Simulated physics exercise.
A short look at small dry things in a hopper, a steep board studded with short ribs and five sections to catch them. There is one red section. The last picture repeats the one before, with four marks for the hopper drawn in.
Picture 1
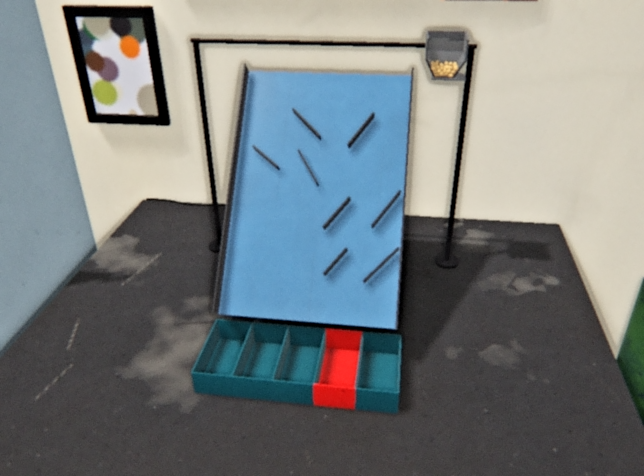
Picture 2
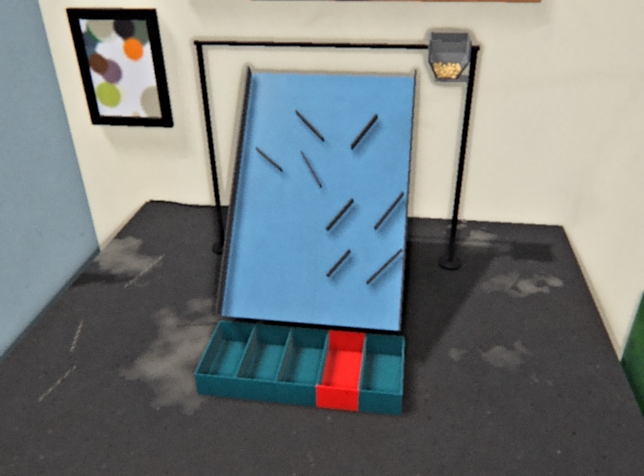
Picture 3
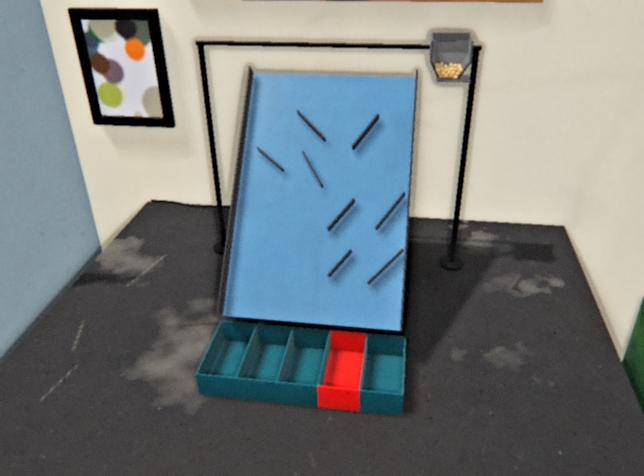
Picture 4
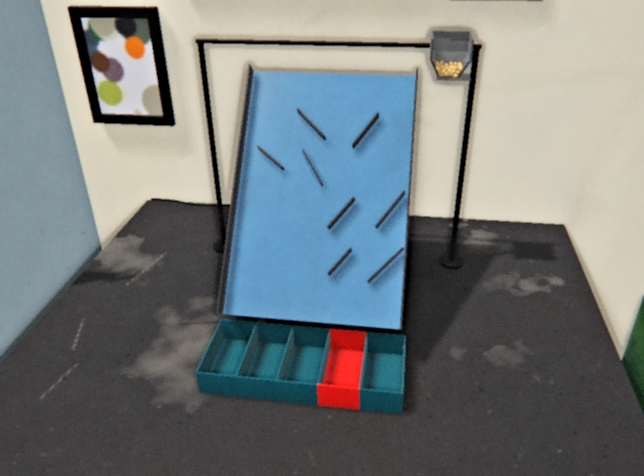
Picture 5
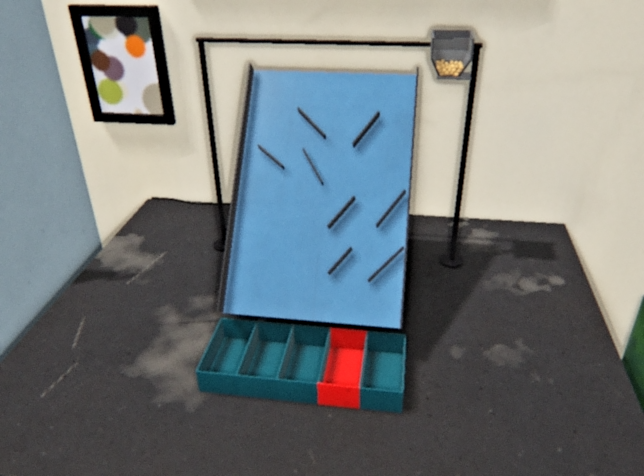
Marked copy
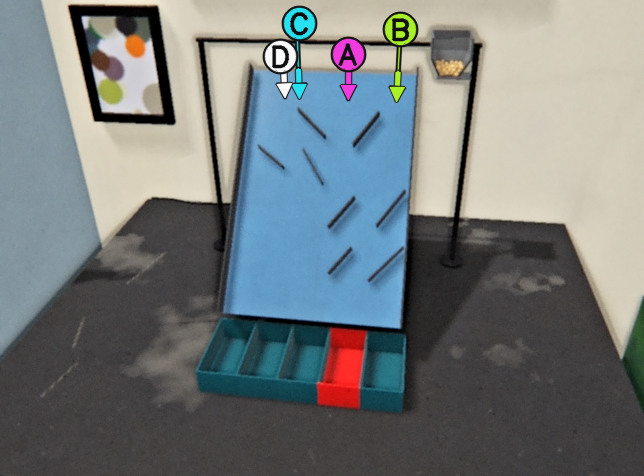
Nothing moved apart from a slight shift of the view, as a small hopper of dried chickpeas sat at the upper right of a steep blue ribbed board, above five sections, one of them red.
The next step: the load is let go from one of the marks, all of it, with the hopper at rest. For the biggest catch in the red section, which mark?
It is B.
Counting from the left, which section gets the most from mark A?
The second.
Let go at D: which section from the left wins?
The third from the left.
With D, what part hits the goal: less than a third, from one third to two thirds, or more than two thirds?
It is less than a third.
On the marked copy, mark A meets the board at (348, 94); mark B meets the board at (396, 96); mark C meets the board at (299, 93); mark D meets the board at (284, 92).
For mark A, none in the red section, all in other sections.
For mark B, about half in the red section, about a third in other sections, a small part held on the board.
For mark C, none in the red section, nearly all in other sections, a stray few held on the board, a small part outside the box.
For mark D, a small part in the red section, most in other sections, a small part outside the box.
